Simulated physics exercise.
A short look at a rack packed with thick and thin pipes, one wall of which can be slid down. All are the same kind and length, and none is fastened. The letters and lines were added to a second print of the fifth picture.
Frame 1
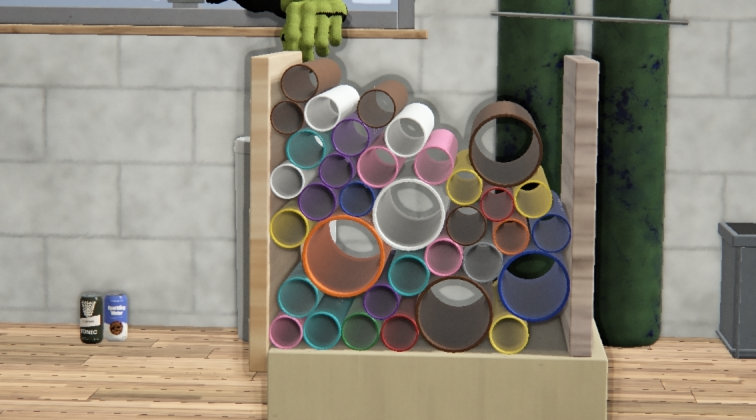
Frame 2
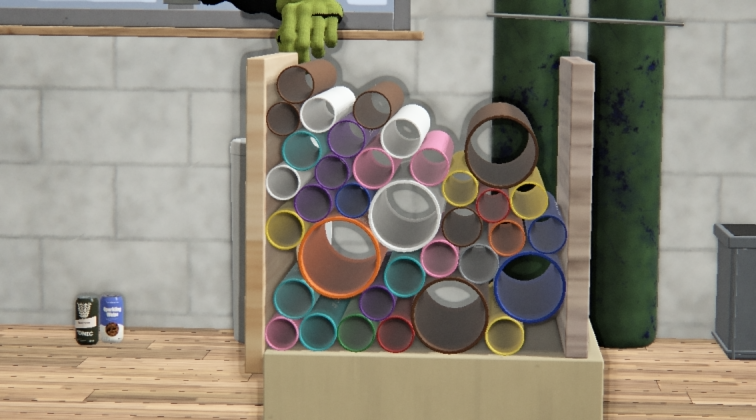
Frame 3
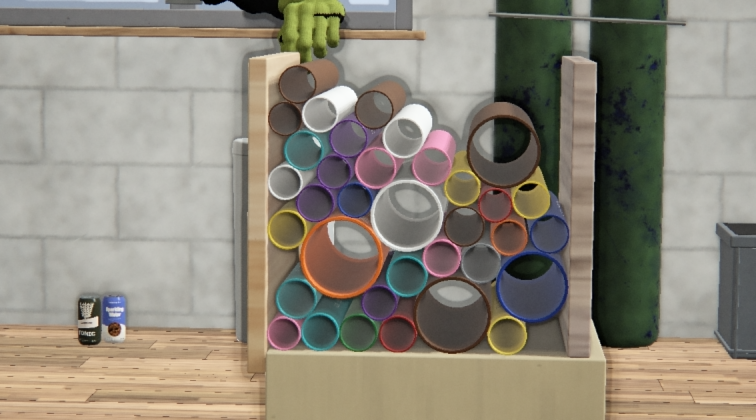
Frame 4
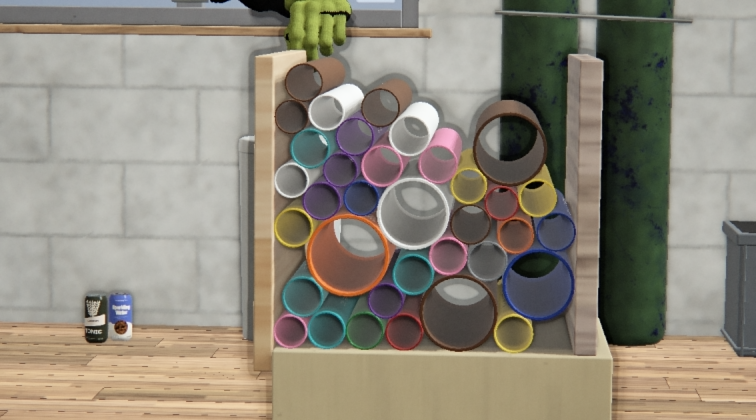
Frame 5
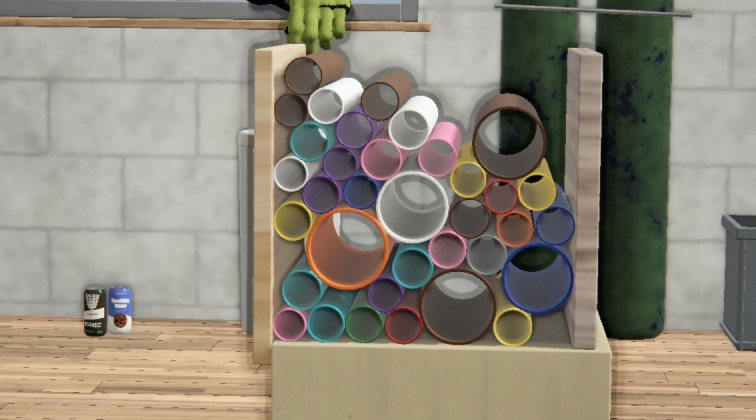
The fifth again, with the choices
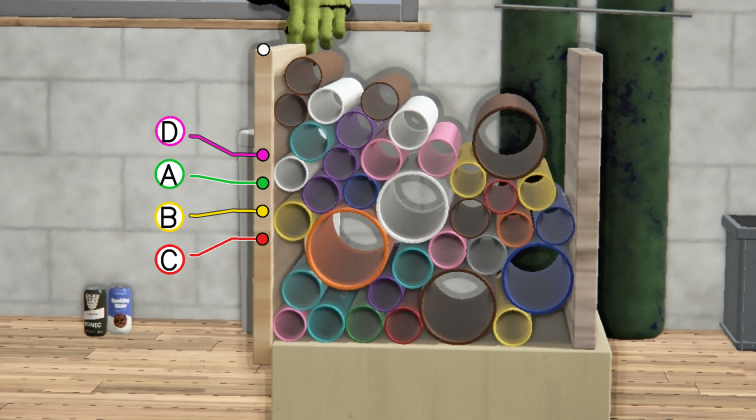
In a room with a wooden floor, colourful pipes sit stacked between two boards beneath a green-gloved hand, the view shifting slightly.
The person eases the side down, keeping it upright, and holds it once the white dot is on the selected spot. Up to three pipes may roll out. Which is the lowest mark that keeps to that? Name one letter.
Stop at A.
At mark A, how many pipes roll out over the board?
At A the number is two.
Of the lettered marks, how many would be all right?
The number is two.
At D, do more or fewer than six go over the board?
It loses fewer than six.
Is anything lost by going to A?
Yes.
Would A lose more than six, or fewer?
It loses fewer than six.
On the marked copy, A at (263, 183); B at (263, 211); C at (262, 239); D at (263, 155); the white dot at (264, 49).
Taking A. A third of the way, top of the board (273, 112).
Two thirds of the way, top of the board (273, 181).
When it is over, top of the board (273, 183), two out over the board.
As for the rest, B more than three out over the board; C more than three out over the board; D two out over the board.
